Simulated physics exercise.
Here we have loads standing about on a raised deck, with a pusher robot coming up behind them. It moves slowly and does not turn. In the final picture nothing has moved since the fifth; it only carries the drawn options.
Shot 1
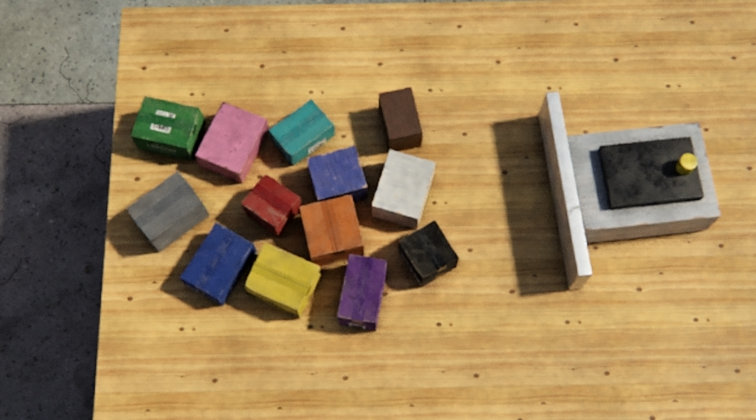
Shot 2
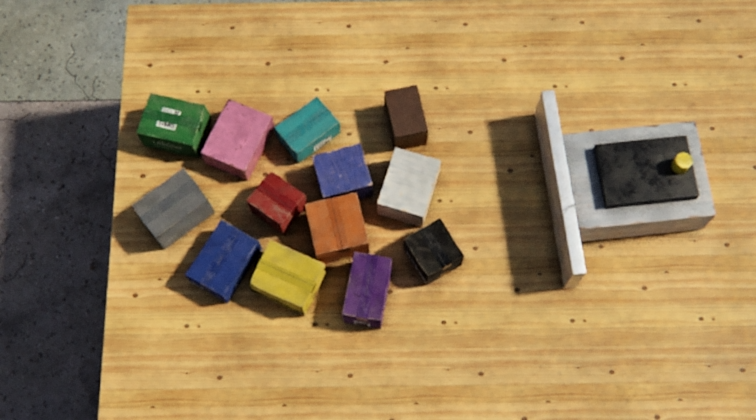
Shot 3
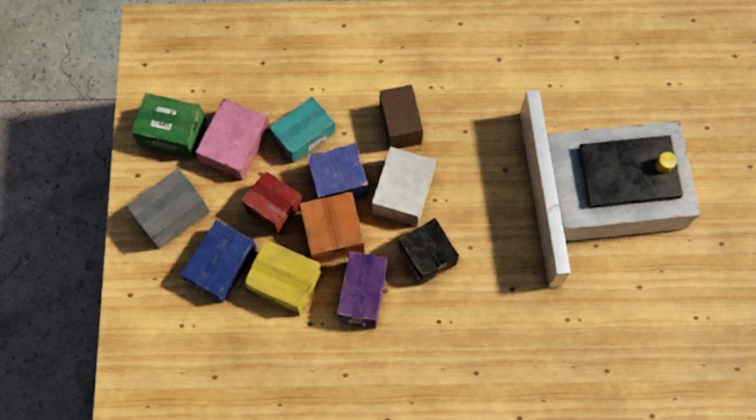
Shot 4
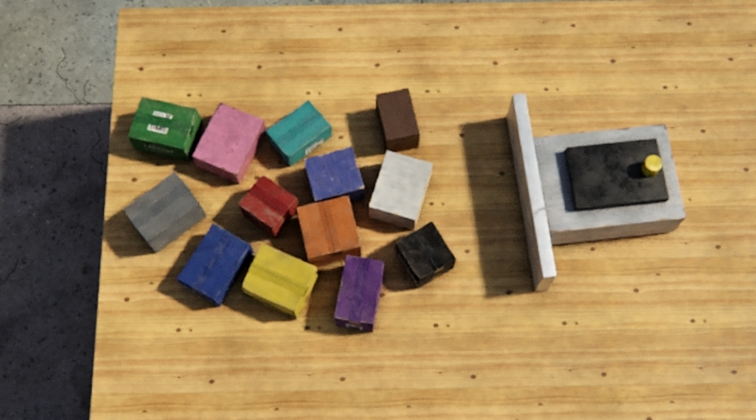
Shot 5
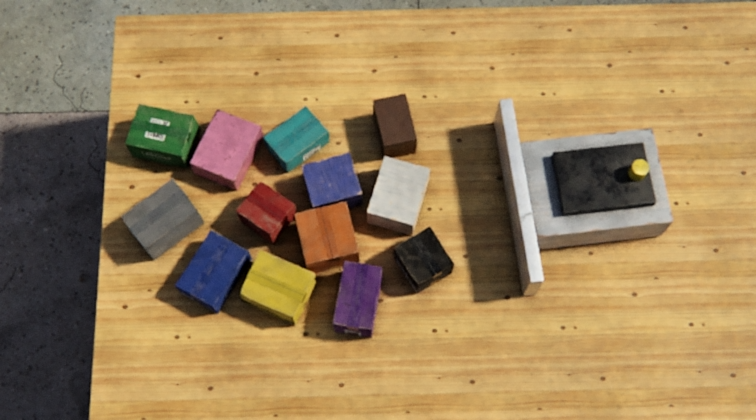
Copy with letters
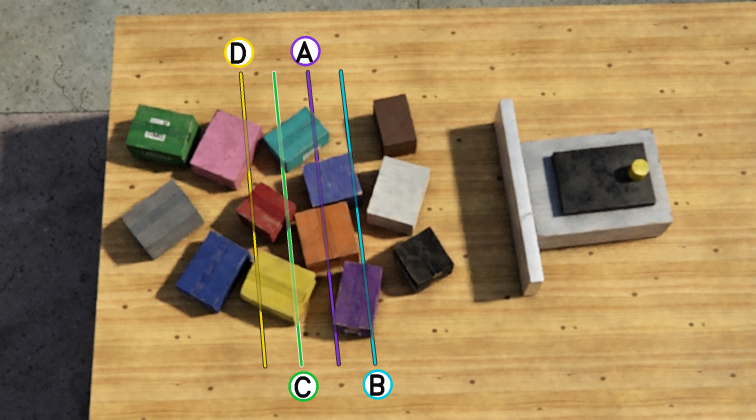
On a wooden deck, a pale pusher robot sliding slowly left toward a cluster of coloured boxes that stay in place.
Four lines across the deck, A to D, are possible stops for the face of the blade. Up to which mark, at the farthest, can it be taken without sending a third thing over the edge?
It should halt at D.
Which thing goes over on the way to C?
The green parcel goes over.
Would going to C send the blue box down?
No.
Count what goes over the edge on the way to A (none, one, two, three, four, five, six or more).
The count is none.
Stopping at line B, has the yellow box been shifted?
By then, yes.
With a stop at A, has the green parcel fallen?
No.
On the marked copy, A at (323, 211); B at (357, 211); C at (287, 212); D at (252, 213).
Taking D. A third of the way, robot (499, 181); brown crate (388, 127); black box (402, 259).
Two thirds of the way, robot (402, 183); green parcel (138, 135); grey parcel (147, 222).
When it is over, robot (329, 185); green parcel over the edge; grey parcel over the edge; two fallen.
As for the rest, A is within the limit but short; B is within the limit but short; C is within the limit but short.
